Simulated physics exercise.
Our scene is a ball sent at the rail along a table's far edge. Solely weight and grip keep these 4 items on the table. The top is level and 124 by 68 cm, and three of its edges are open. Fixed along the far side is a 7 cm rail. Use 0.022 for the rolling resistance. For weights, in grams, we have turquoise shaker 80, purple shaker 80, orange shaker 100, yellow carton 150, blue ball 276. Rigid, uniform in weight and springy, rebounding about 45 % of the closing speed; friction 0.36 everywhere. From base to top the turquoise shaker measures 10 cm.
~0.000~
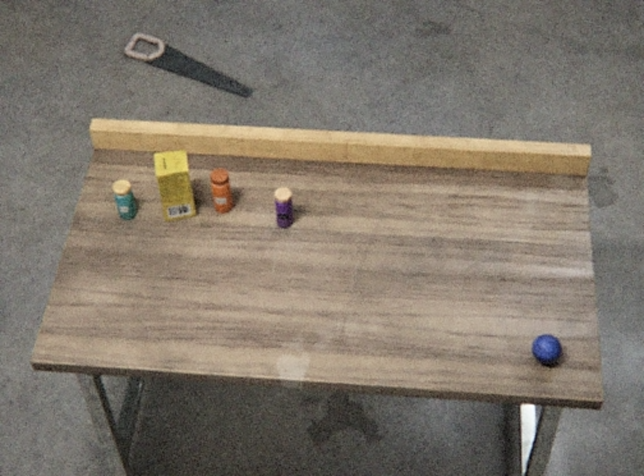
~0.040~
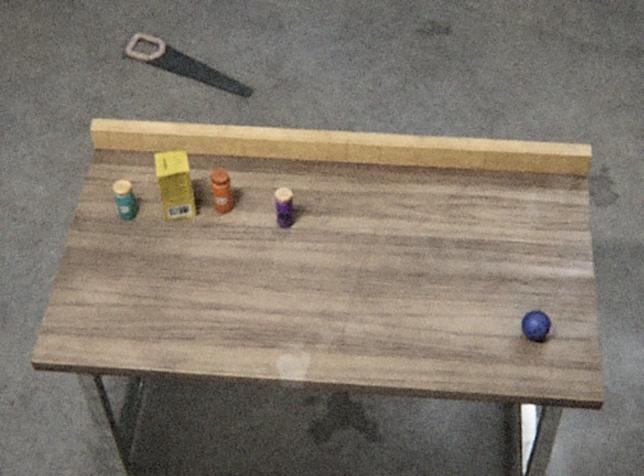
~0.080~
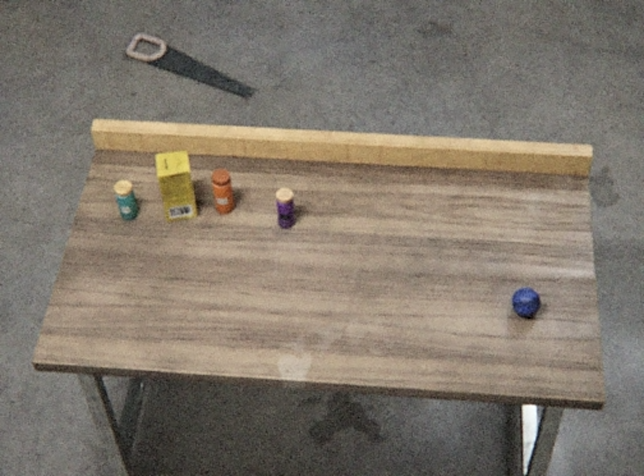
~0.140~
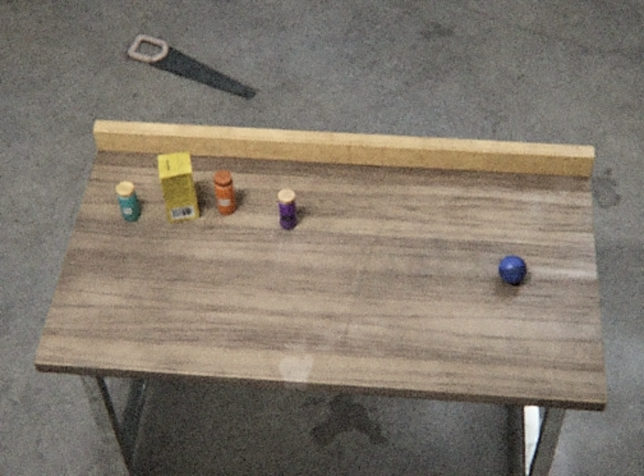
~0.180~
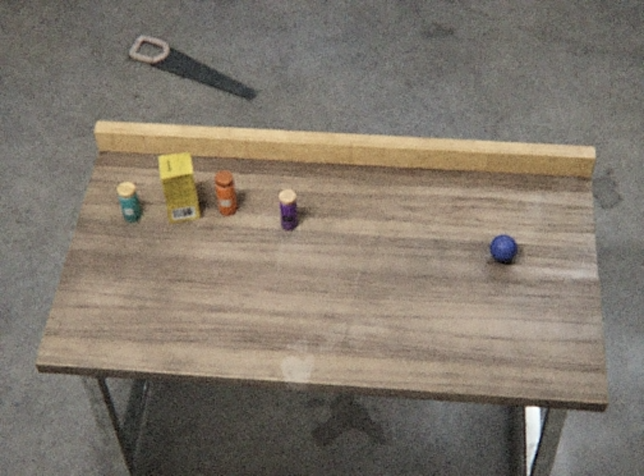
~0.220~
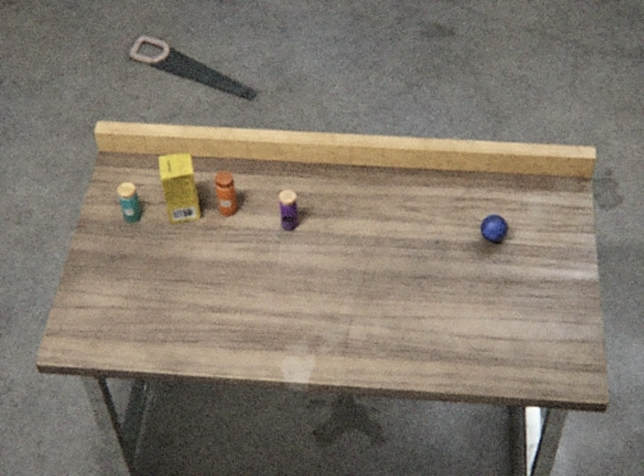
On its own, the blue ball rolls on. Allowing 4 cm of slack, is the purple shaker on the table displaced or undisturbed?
The purple shaker is undisturbed.
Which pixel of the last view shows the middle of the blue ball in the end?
Close to (175, 321).
After 0.42 s, blue ball near (454, 184).
After 0.92 s, blue ball near (377, 224).
After 1.52 s, blue ball near (298, 262).
After 2.32 s, blue ball near (221, 299).
In the end (3.5 s), all 4 under 4 cm from the start. At the end, from the last picture's camera, purple shaker near (289, 211).
